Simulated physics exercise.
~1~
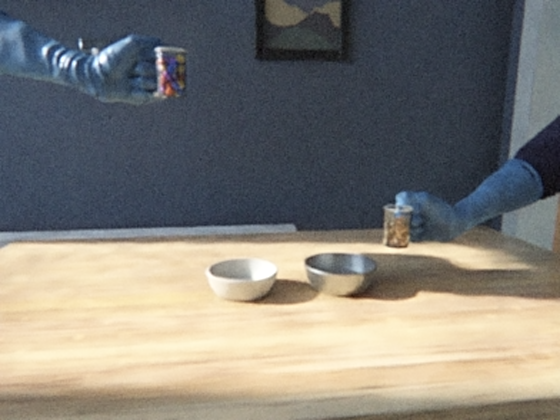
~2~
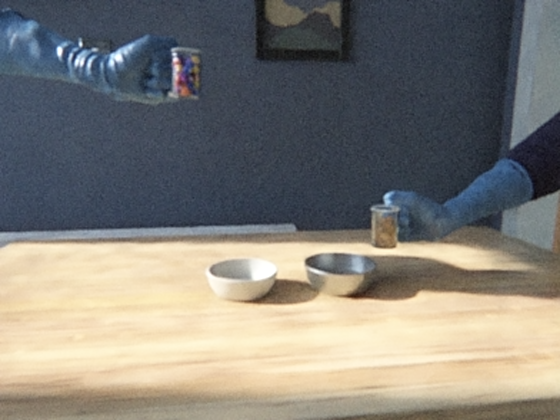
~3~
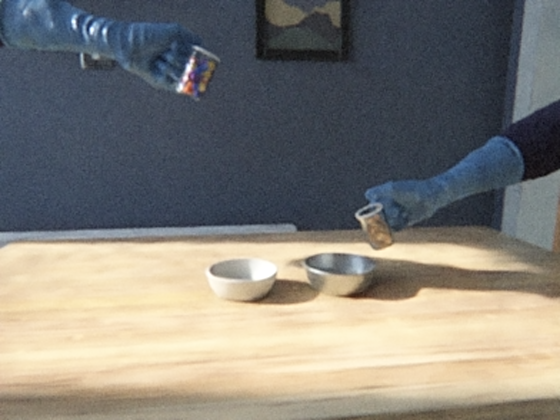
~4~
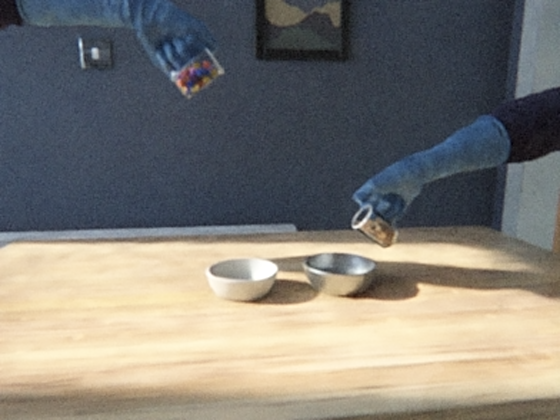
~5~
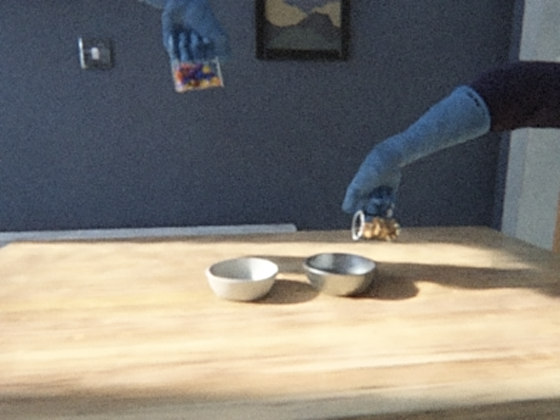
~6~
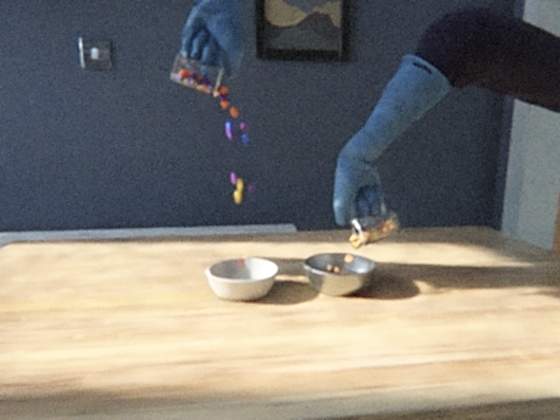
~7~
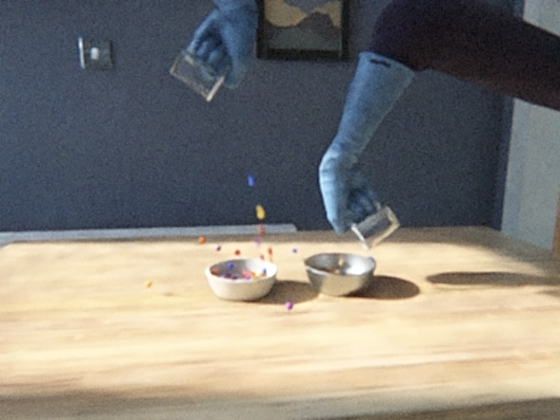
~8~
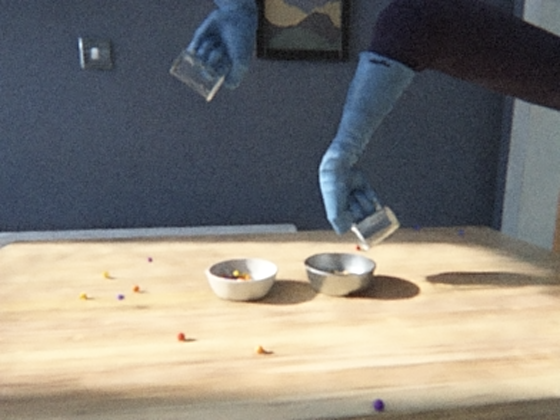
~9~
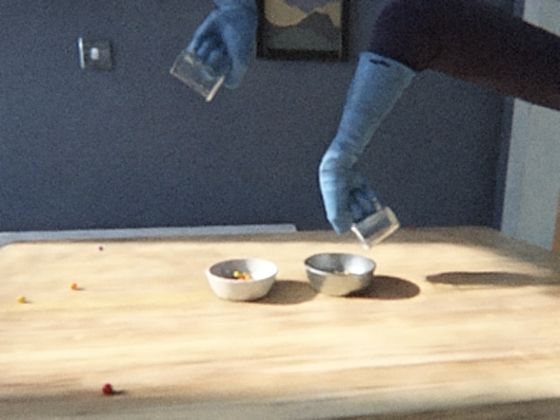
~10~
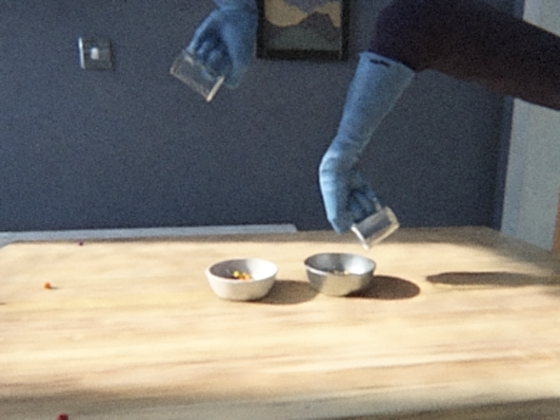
Two blue-gloved hands moved small clear cups over two low bowls and tipped them out; the colourful bits from the higher left cup bounced and scattered across the table, leaving some in the pale bowl, while the brownish bits stayed in the metal one.
